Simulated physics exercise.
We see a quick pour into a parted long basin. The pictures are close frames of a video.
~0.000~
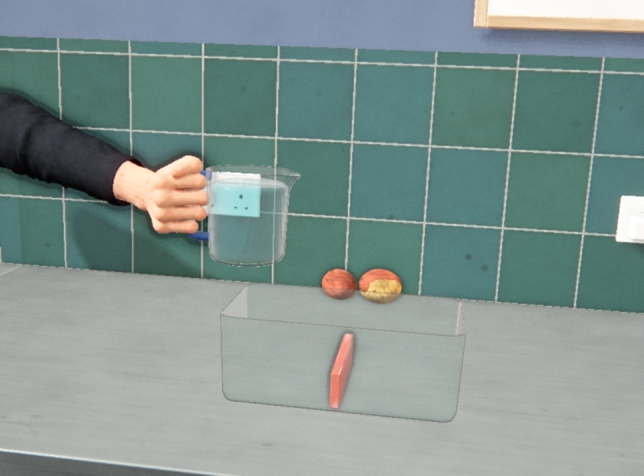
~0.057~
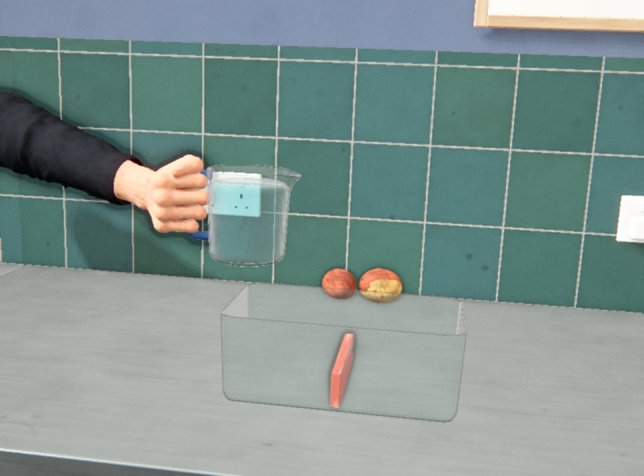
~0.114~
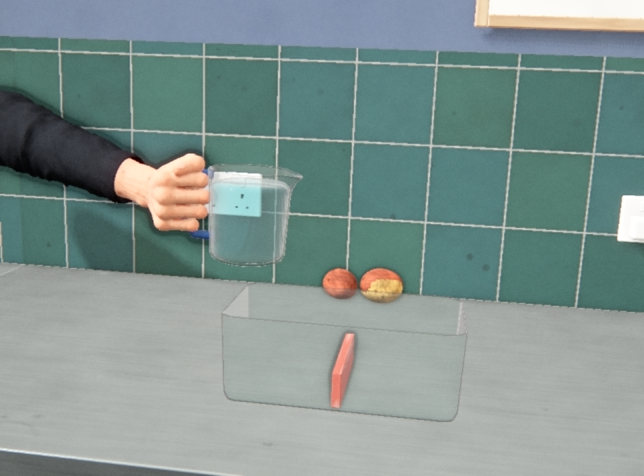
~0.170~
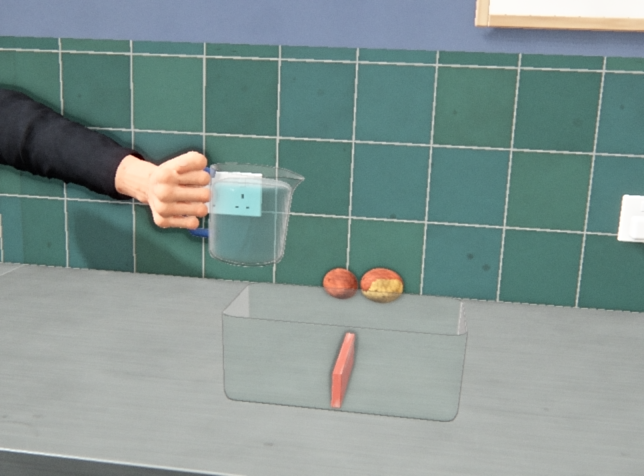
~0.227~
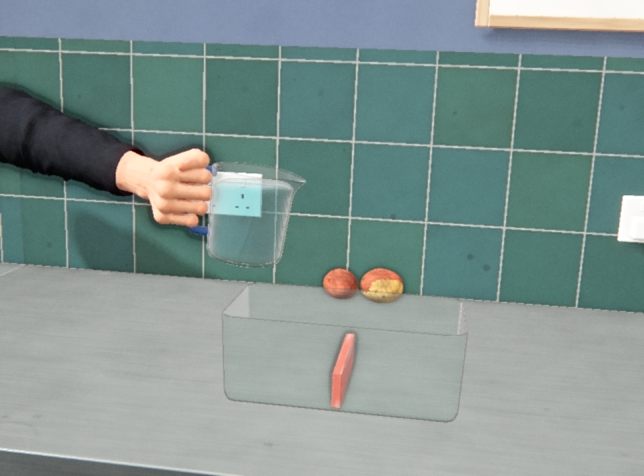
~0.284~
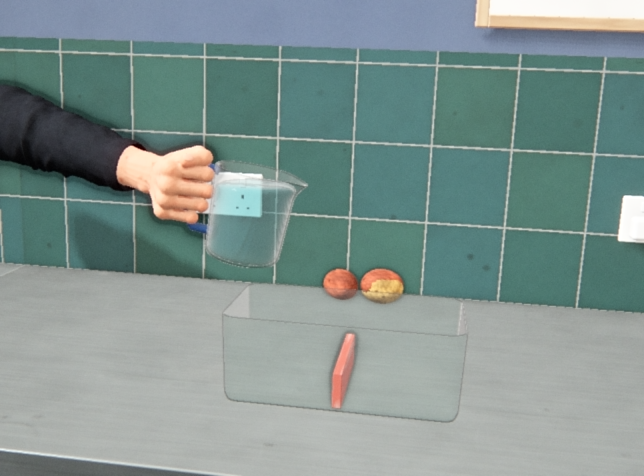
A grey countertop stands against a green tiled wall below a blue-painted strip, seen from the front and slightly above. A hand in a black sleeve at left holds a clear jug by its blue handle, above and left of a long transparent basin with a reddish upright divider, while two red and yellowish fruits sit behind. The hand gradually tilts the jug slightly rightward, and the camera stays almost still.
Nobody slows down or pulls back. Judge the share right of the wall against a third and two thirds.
It comes to from a third to two thirds.
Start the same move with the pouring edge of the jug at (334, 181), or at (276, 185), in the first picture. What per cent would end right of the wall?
First some 95, then 5 per cent.
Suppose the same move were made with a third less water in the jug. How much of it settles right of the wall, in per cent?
Close to 30 per cent.
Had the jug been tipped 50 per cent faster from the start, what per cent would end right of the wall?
Some 50 per cent.
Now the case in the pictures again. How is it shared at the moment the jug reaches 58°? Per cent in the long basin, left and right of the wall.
Near 0 on the left, 5 on the right.
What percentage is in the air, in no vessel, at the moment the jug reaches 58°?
Near 10 %.
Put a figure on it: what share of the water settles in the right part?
Close to 55 per cent.
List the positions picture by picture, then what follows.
It leans 0°; its right rim is at (300, 175); the water meets the walls at (212, 181) and (289, 186); the long basin's rim runs from (234, 299) to (463, 318); the wall's top is at (343, 354), in the first frame.
It leans 0°; its right rim is at (301, 175); the water meets the walls at (212, 180) and (289, 186), in the second frame.
It leans 2°; its right rim is at (302, 176); the water meets the walls at (215, 181) and (291, 186), in the third frame.
It leans 4°; its right rim is at (304, 178); the water meets the walls at (216, 181) and (292, 187), in the fourth frame.
It leans 6°; its right rim is at (306, 181); the water meets the walls at (217, 182) and (295, 187), in the fifth frame.
It leans 10°; its right rim is at (308, 185); the water meets the walls at (218, 183) and (297, 188), in the sixth frame.
A moment on, the jug is tipped part way and 83 per cent is still to pour, 1 is left of the wall and 4 right of it.
Next, the jug is tipped on its side and 33 per cent is still to pour, 9 is left of the wall and 43 right of it.
Then the jug is tipped right over and 4 per cent is still to pour, 36 is left of the wall and 57 right of it.
Later the jug is tipped right over and 0 per cent is still to pour, 42 is left of the wall and 57 right of it.
At rest 42 per cent lies left of the wall, 58 right of it and 1 outside.
